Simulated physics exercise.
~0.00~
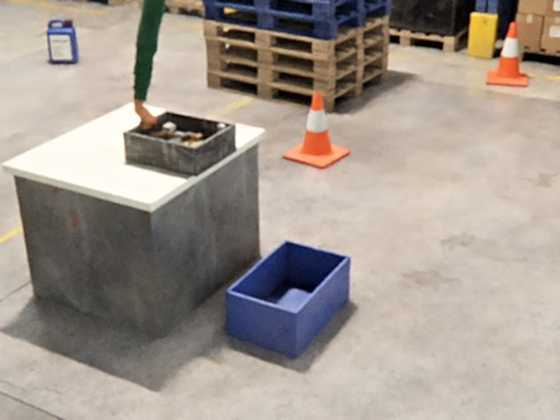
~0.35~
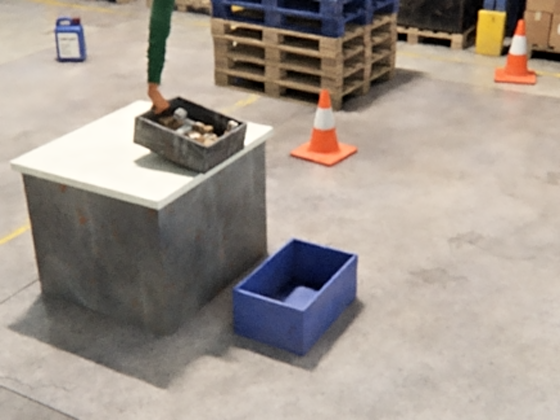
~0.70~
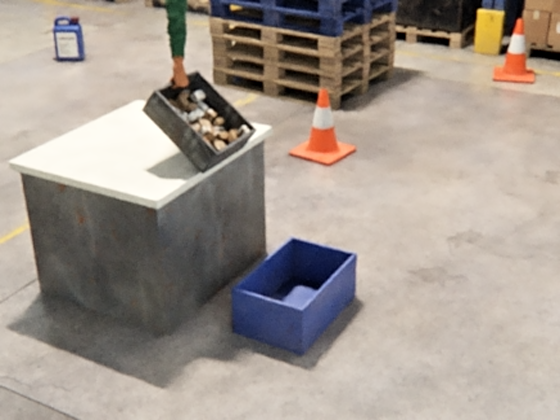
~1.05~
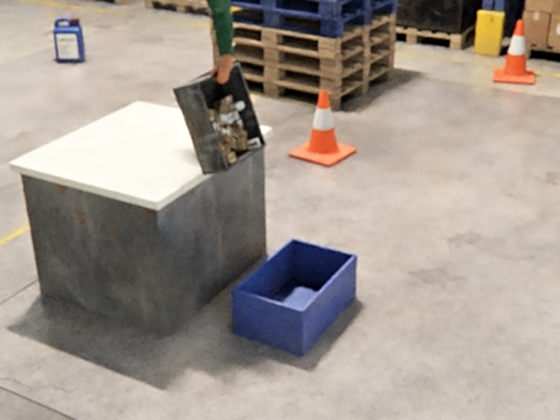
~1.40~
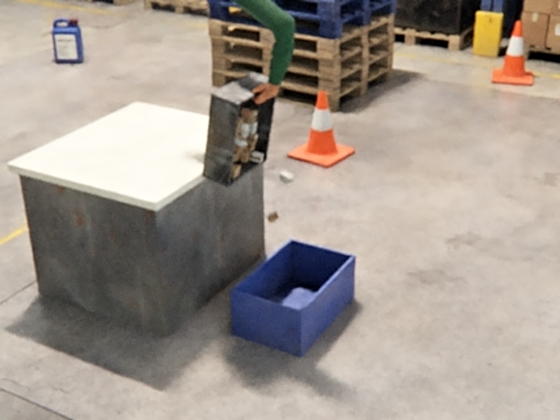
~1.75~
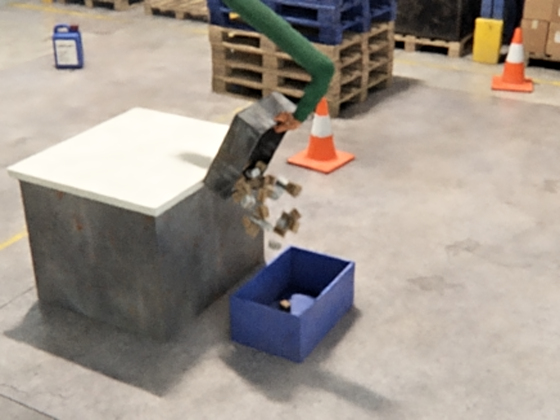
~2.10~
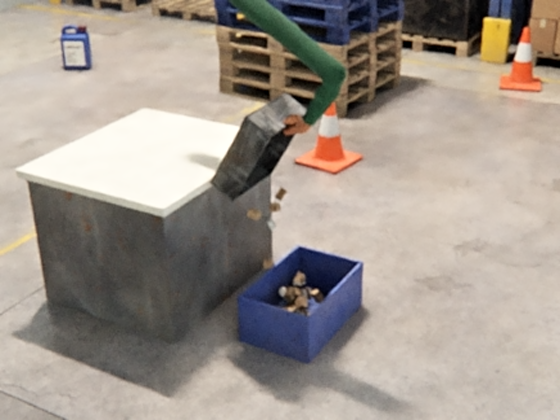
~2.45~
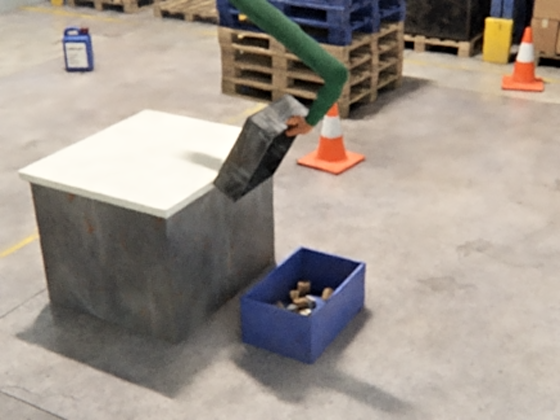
Green-sleeved arm tilting a black crate of small parcels off a bench's edge, spilling them into a blue tote on the floor.
